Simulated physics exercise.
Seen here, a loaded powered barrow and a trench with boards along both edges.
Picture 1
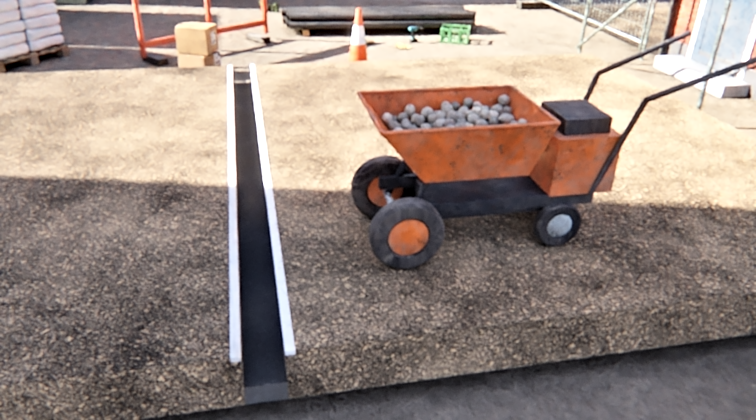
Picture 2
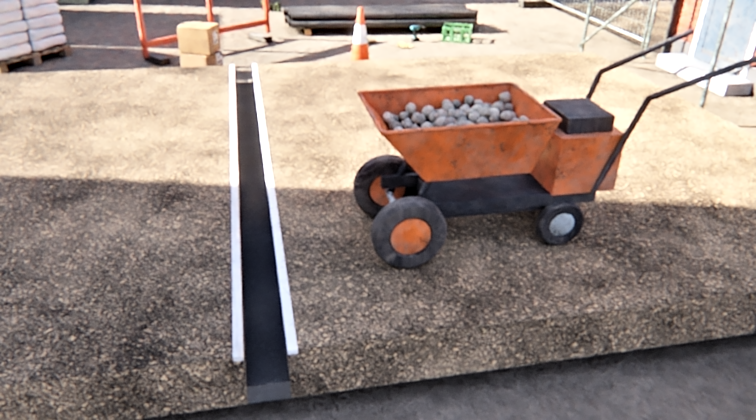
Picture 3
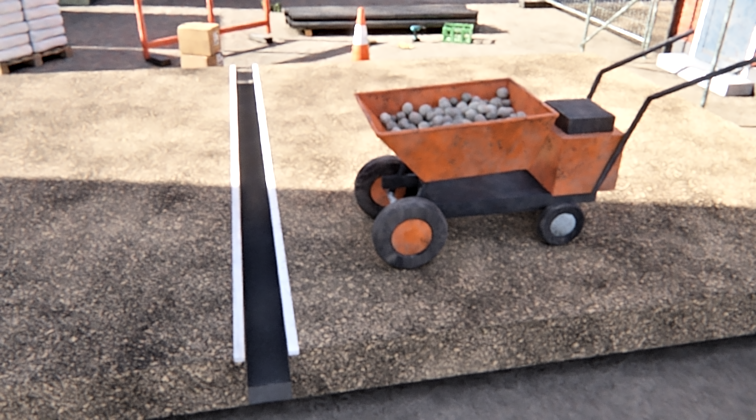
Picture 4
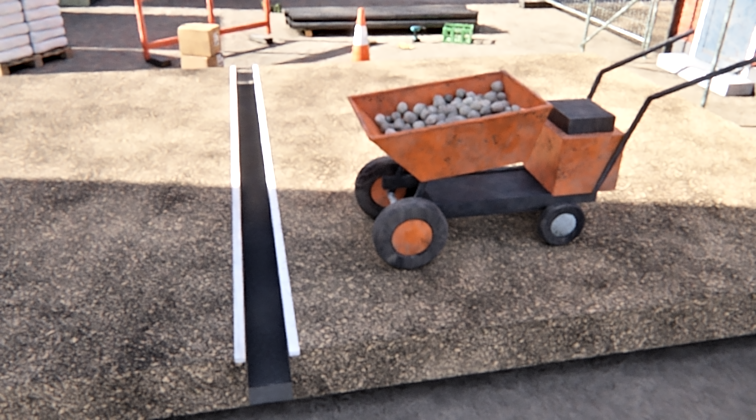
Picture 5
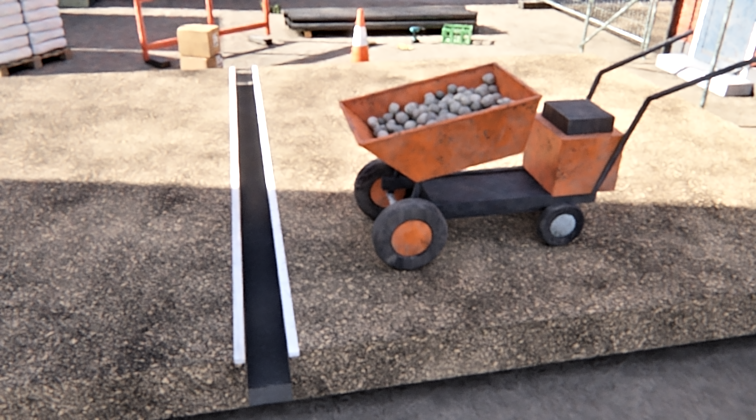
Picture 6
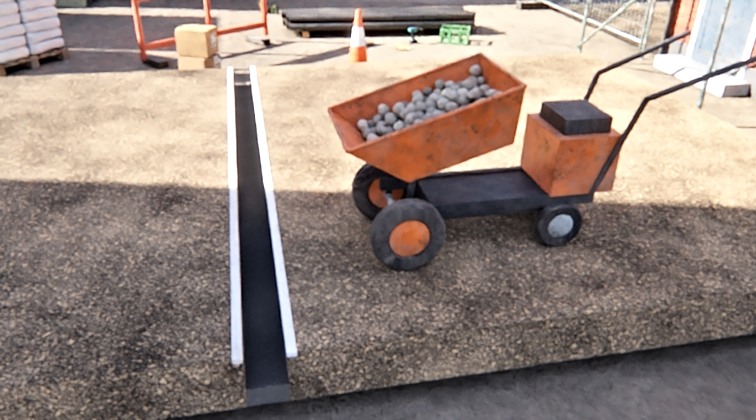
An orange powered barrow loaded with grey pebbles stands on sunlit and shadowed gravelly ground in a work yard, seen from slightly above. To its left runs a narrow dark trench edged with pale boards, with an orange and white cone, boxes and stacked bags behind. The skip starts level, then gradually tilts leftward while the wheels stay put and the view shifts very slightly.
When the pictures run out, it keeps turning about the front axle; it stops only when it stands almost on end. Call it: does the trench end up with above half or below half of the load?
It ends up with above half.
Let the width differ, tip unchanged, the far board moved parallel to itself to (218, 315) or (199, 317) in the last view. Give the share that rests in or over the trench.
Lab note: Case 1 near 80 percent, case 2 near 90 percent.
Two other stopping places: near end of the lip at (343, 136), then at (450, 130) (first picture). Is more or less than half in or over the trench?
To start, the lesser share; after that, the lesser share.
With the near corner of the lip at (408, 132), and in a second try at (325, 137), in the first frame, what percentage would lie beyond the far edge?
About 10 % and 90 %.
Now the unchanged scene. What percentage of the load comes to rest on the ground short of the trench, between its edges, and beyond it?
Short near 10; between near 65; beyond near 25.
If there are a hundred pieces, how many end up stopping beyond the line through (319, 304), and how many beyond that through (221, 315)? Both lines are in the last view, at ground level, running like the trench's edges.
About 100 and 20 %.
Shortly afterwards, skip tipped steeply; the whole lot in the skip.
Next, skip tipped right over; the bulk in the skip; only a few short of the trench; near a quarter in or heaped over the trench; only a few beyond it; only a few falling.
Some moments later, skip tipped right over; a little in the skip; a little short of the trench; near two thirds in or heaped over the trench; near a quarter beyond it.
In the end, skip tipped right over; only a few in the skip; a little short of the trench; near two thirds in or heaped over the trench; near a quarter beyond it.
